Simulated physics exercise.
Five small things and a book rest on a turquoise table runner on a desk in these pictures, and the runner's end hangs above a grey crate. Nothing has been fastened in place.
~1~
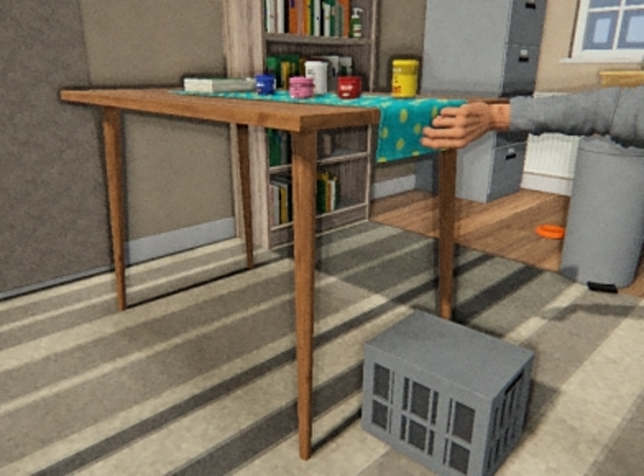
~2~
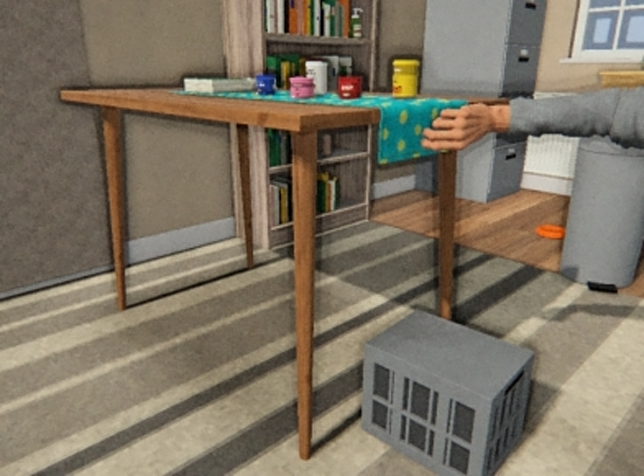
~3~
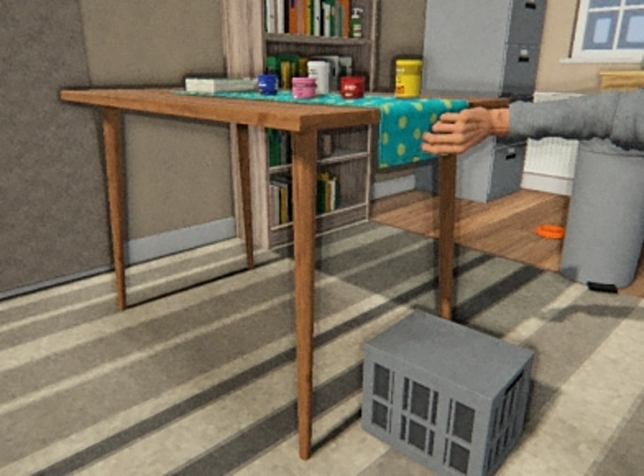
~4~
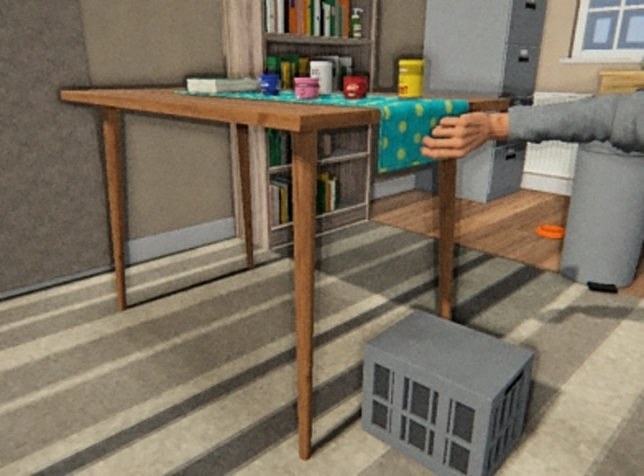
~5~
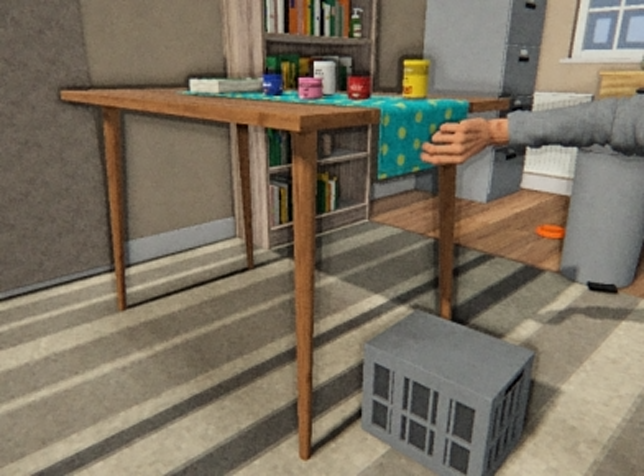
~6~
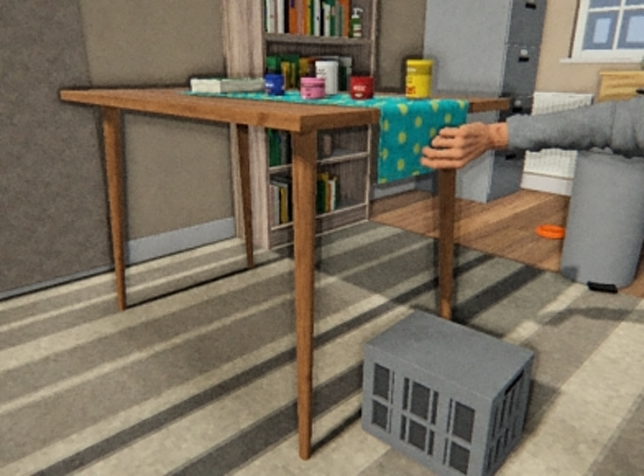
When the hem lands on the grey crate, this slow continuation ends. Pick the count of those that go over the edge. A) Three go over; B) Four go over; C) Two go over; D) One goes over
B.
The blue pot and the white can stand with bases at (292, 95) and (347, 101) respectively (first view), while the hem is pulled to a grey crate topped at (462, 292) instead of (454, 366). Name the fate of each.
In the end the blue pot is still on top and the white can is no longer on top.
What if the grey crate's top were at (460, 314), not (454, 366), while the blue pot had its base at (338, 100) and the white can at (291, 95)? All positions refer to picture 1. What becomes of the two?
The blue pot does not stay aboard, and the white can stays aboard.
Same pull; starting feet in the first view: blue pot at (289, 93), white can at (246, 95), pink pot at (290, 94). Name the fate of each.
As for the blue pot, it holds its spot; the white can, it holds its spot; the pink pot, it holds its spot.
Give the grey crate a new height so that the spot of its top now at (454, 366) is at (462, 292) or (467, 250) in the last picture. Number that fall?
Counts: 2, 1.
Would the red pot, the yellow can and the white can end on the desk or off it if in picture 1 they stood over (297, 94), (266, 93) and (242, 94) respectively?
The red pot does not fall, the yellow can survives, the white can stays on.
Soon after, hem near (421, 248); yellow can gone.
Then, hem near (419, 311); yellow can, red pot and pink pot gone.
At rest, hem on the crate; yellow can, red pot, pink pot and white can gone. It carries off four.
